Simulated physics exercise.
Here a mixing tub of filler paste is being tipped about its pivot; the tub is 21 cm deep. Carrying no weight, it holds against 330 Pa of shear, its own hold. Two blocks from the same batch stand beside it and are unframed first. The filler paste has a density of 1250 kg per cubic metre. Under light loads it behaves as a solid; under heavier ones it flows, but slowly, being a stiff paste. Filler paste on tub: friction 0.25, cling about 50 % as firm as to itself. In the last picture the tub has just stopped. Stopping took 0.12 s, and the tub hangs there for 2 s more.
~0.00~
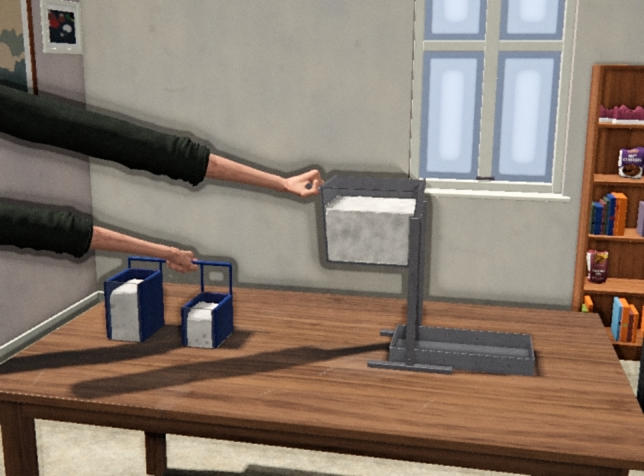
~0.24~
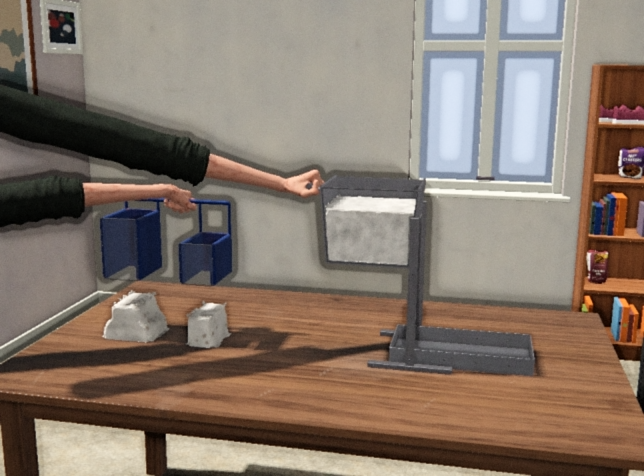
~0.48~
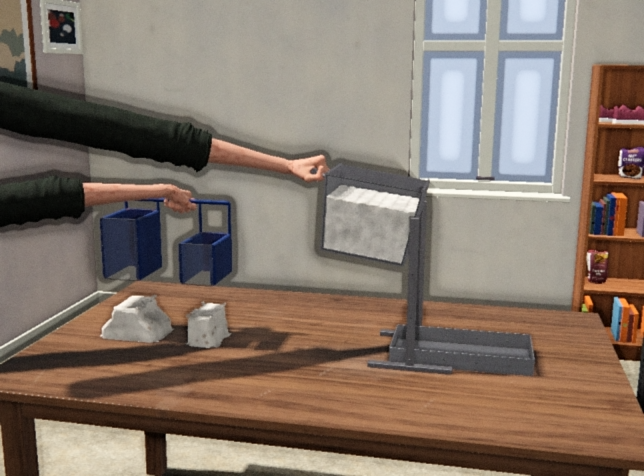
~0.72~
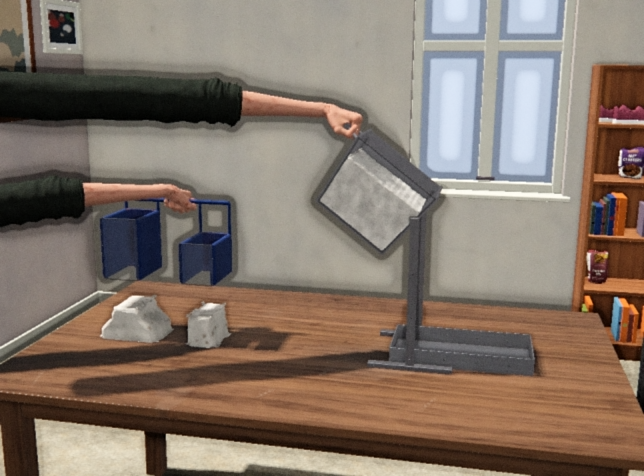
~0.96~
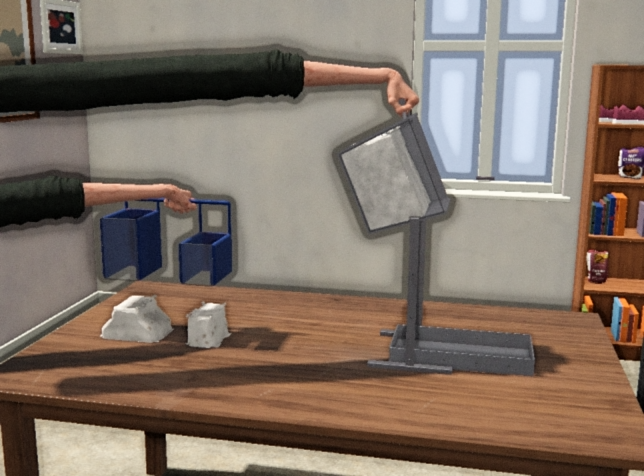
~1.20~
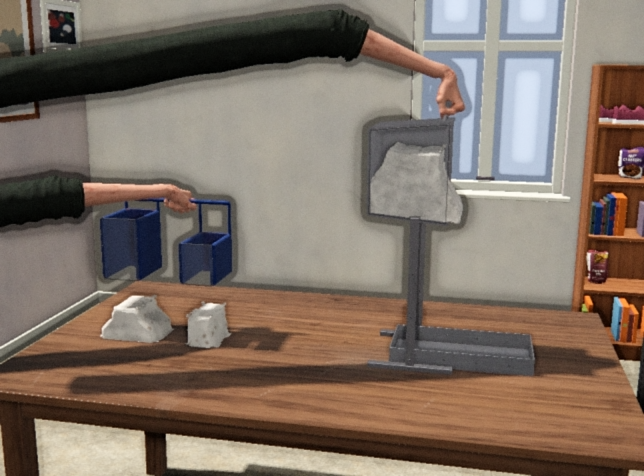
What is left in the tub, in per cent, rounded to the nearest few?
Around 37 in every hundred.
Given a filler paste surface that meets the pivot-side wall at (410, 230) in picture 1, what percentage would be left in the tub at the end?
Then about 55 %.
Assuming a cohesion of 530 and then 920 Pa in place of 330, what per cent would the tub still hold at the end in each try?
Respectively, close to 45 % and close to 100 %.
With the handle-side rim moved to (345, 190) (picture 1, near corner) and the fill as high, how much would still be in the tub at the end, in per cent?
In that case close to 55 %.
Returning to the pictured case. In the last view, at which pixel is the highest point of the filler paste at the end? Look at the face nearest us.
Around (400, 191).
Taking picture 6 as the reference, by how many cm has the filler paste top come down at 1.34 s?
Roughly 6 cm.
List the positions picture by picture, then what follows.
Handle-side rim at (323, 187), tilt 0 degrees; highest point of the filler paste at (405, 212); test blocks 16 cm, 10 cm high (left to right), in the first picture.
Handle-side rim at (323, 187), tilt 0 degrees; highest point of the filler paste at (405, 212); test blocks 12 cm, 9.8 cm high (left to right), in the second picture.
Handle-side rim at (328, 174), tilt 8 degrees; highest point of the filler paste at (332, 197); test blocks 11 cm, 9.8 cm high (left to right), in the third picture.
Handle-side rim at (361, 138), tilt 37 degrees; highest point of the filler paste at (349, 159); test blocks 11 cm, 9.8 cm high (left to right), in the fourth picture.
Handle-side rim at (410, 121), tilt 67 degrees; highest point of the filler paste at (388, 136); test blocks 11 cm, 9.8 cm high (left to right), in the fifth picture.
Handle-side rim at (451, 126), tilt 90 degrees; highest point of the filler paste at (393, 151); test blocks 11 cm, 9.8 cm high (left to right), in the sixth picture.
By 1.34 s, the tub is at 90 degrees and holds 66 %.
By 1.51 s, the tub is at 90 degrees and holds 43 %.
By 1.68 s, the tub is at 90 degrees and holds 37 %.
By 1.85 s, the tub is at 90 degrees and holds 37 %.
By 3.20 s, at the end, the tub is at 90 degrees and holds 37 %.
